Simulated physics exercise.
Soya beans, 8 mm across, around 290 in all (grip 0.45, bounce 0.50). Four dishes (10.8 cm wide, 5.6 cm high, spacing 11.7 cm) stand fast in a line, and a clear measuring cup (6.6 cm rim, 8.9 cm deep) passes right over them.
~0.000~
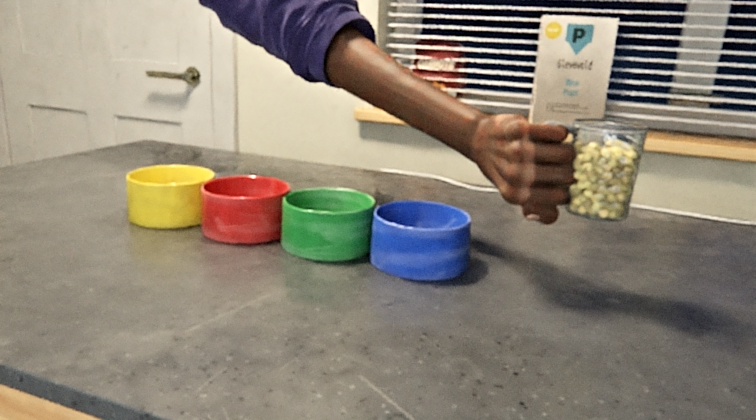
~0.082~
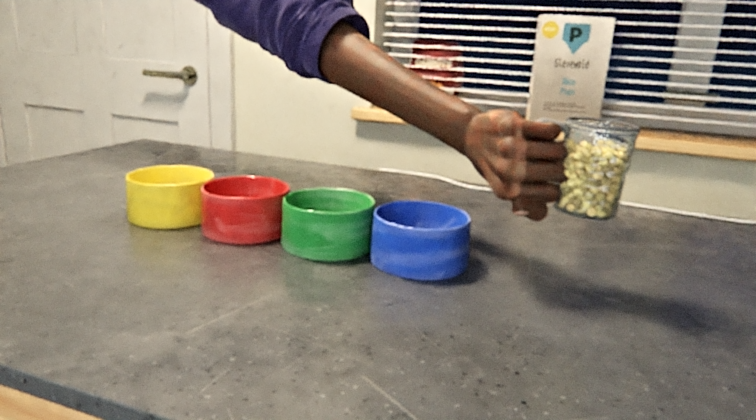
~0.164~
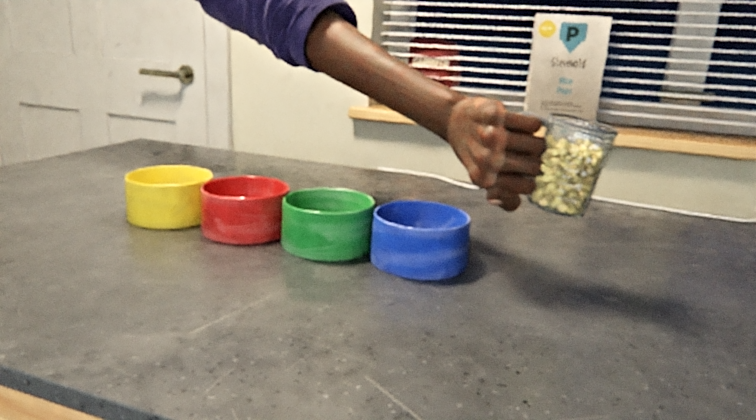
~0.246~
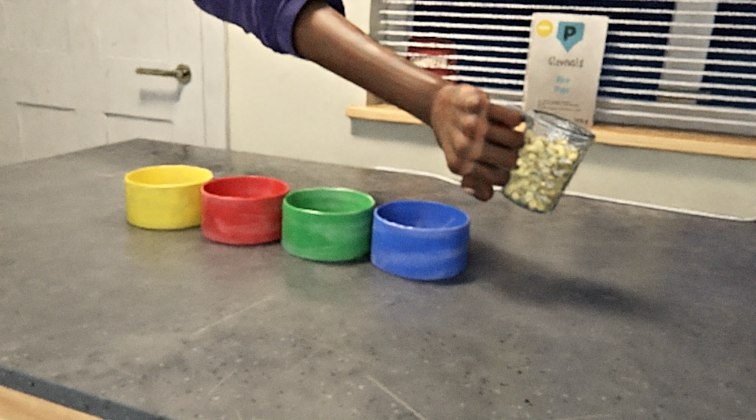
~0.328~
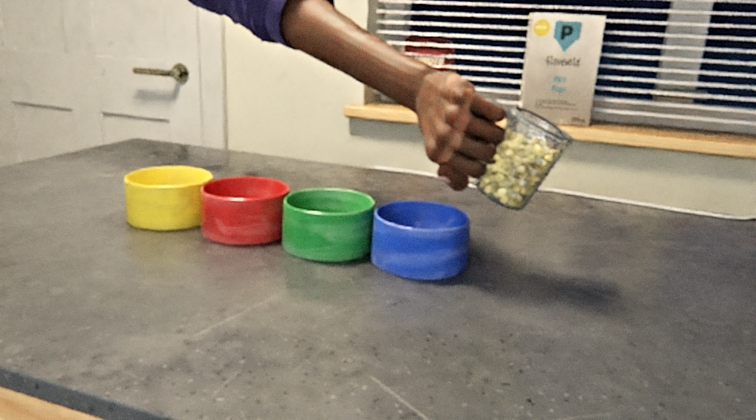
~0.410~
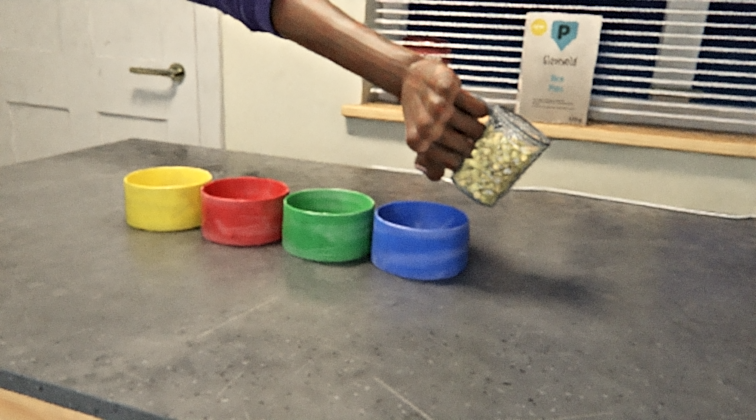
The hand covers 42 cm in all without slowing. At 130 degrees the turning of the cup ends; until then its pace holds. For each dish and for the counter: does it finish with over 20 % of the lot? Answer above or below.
Red above, blue below, green above, yellow below, counter below.
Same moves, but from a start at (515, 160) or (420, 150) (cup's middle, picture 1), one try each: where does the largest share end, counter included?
Most goes to: Red; yellow.
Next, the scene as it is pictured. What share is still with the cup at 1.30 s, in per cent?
Some 85 per cent of the load.
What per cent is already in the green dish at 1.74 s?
Some 35 per cent.
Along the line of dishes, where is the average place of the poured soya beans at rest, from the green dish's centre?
About 7 cm to its left.
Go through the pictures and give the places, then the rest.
Cup at (603, 169), tilt 0 degrees, lip at (647, 128), moved 0.0 cm; middle of the pieces at (602, 176); blue dish at (422, 215); green dish at (329, 200); red dish at (246, 187); yellow dish at (171, 175), in the first picture.
Cup at (593, 168), tilt 2 degrees, lip at (638, 129), moved 0.8 cm; middle of the pieces at (592, 175), in the second picture.
Cup at (569, 166), tilt 9 degrees, lip at (617, 132), moved 3.1 cm; middle of the pieces at (567, 172), in the third picture.
Cup at (544, 163), tilt 16 degrees, lip at (594, 136), moved 5.5 cm; middle of the pieces at (542, 169), in the fourth picture.
Cup at (521, 161), tilt 24 degrees, lip at (571, 140), moved 7.9 cm; middle of the pieces at (517, 166), in the fifth picture.
Cup at (497, 158), tilt 31 degrees, lip at (549, 144), moved 10.3 cm; middle of the pieces at (494, 164); blue dish at (422, 215); green dish at (330, 201); red dish at (246, 189); yellow dish at (169, 177). The cup turns about 90 degrees a second and travels 30 cm a second, in the sixth picture.
After 0.94 s, tilt 78 degrees; cup holds 100 %.
After 1.30 s, tilt 109 degrees; cup holds 85 %, green 15 %.
After 1.74 s, tilt 130 degrees; cup holds 0 %, red 60 %, green 35 %.
By 2.3 s all is still; red 60 %, blue 0 %, green 35 %, yellow 0 %, counter 5 %.
